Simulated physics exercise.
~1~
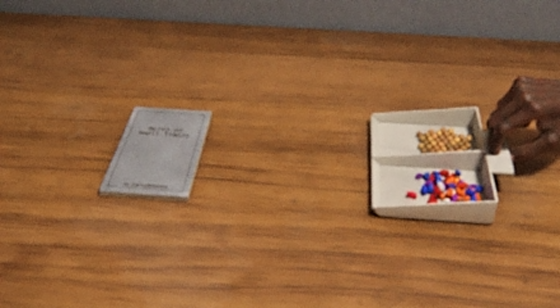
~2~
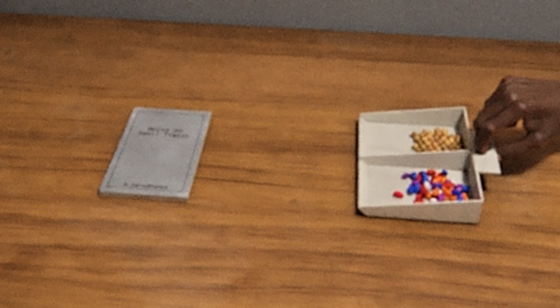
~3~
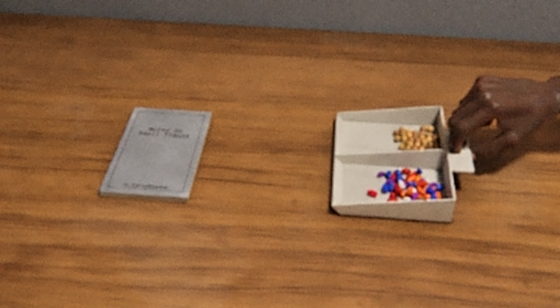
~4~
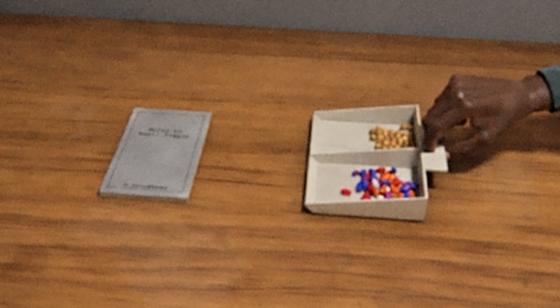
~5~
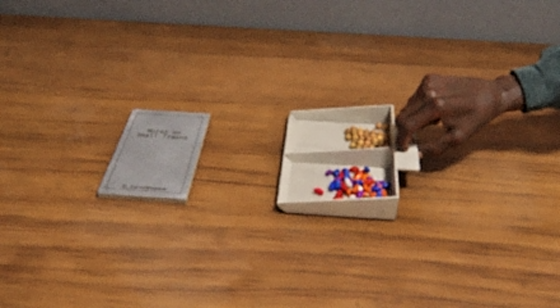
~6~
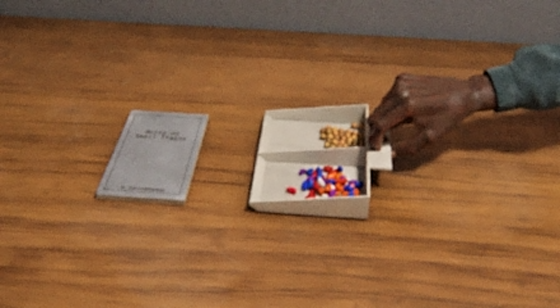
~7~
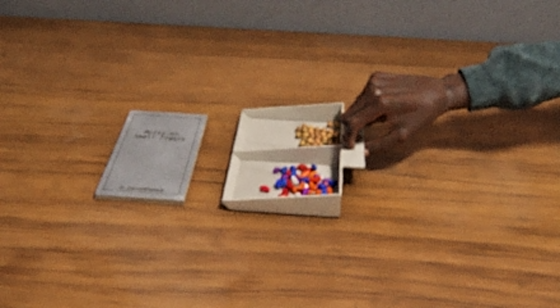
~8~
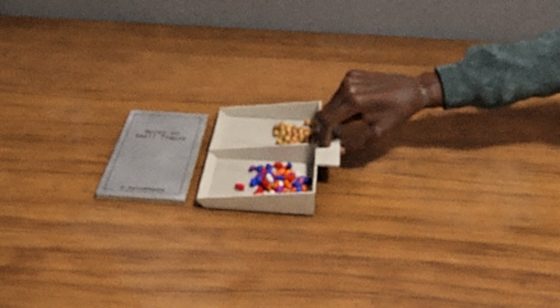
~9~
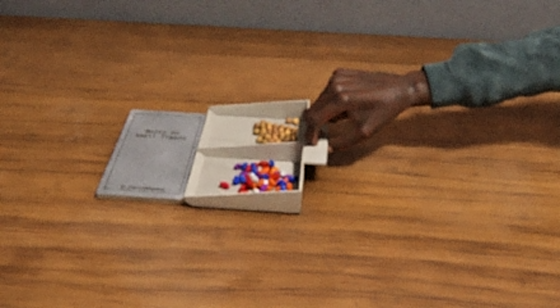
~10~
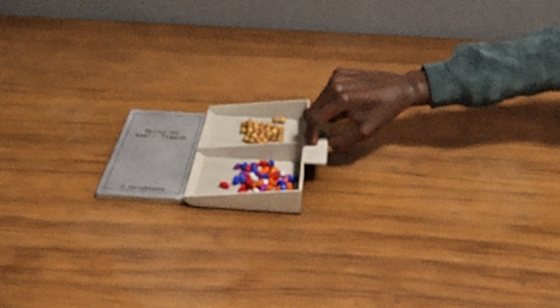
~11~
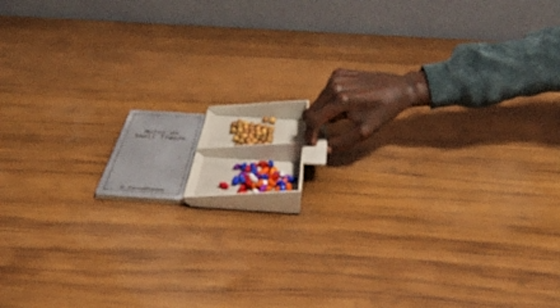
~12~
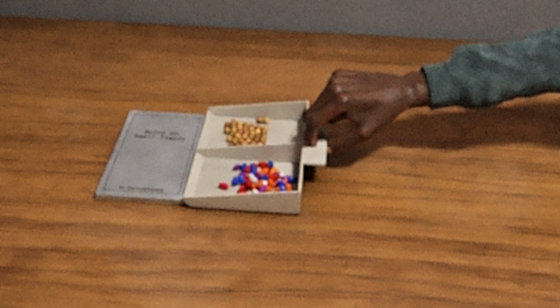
At first, a hand holds the right end of a pale two-part tray on a wooden table, with a thin grey book lying to the left. The far section holds small golden pieces, and the near one holds a mix of red, blue, orange and white pieces. The hand slides the tray steadily left, and a green-grey sleeve comes into view behind it. The tray meets the edge of the book and stops, while the book stays put. The golden pieces then slide further left inside their section, while the colourful ones stay in place. At the end, both lots remain inside the tray, with the hand still at its right end.
